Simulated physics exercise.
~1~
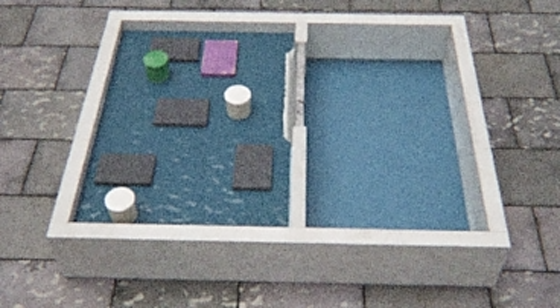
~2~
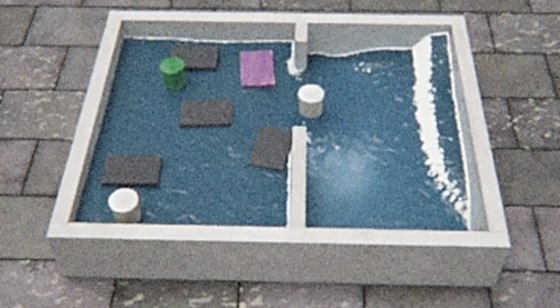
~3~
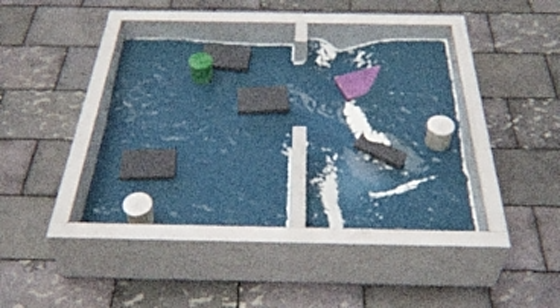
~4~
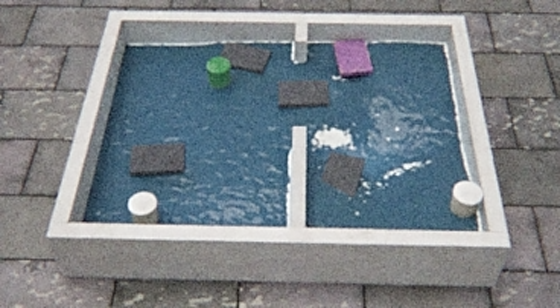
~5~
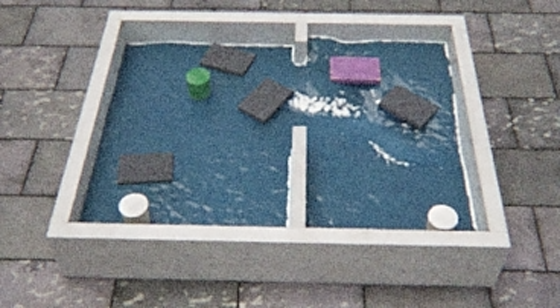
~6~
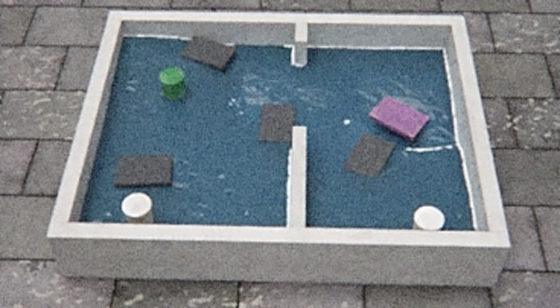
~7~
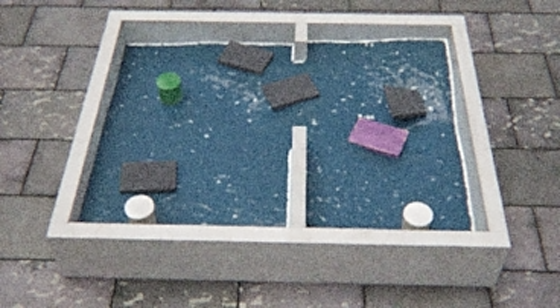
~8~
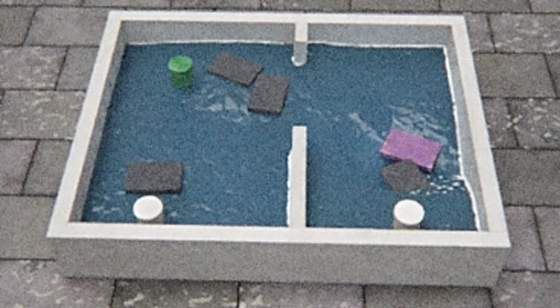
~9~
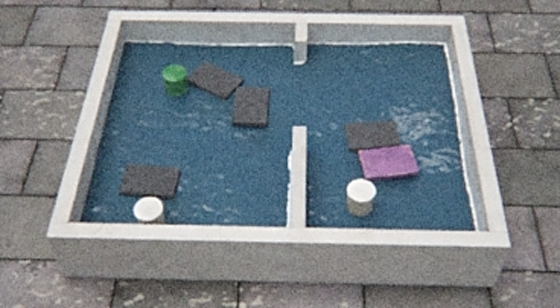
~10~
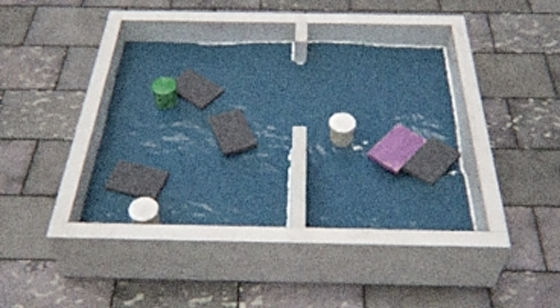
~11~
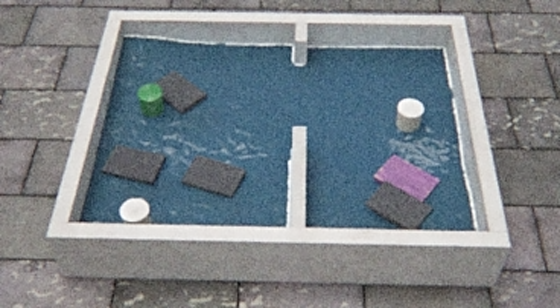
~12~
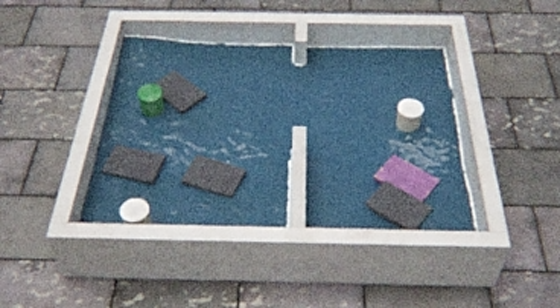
Water surges through a gap in the dividing wall of a pale rectangular tank, seen from high above on grey paving. The left side holds dark flat floats, a purple float, a green pail and white pails. A wave strikes the far right wall as a white pail, the purple float and a dark float sweep through. The water sloshes back, and these three circle on the right while the green pail drifts about the upper left. Finally the surface calms, with the purple float against a dark one at lower right, a white pail above them, and the green pail still left.
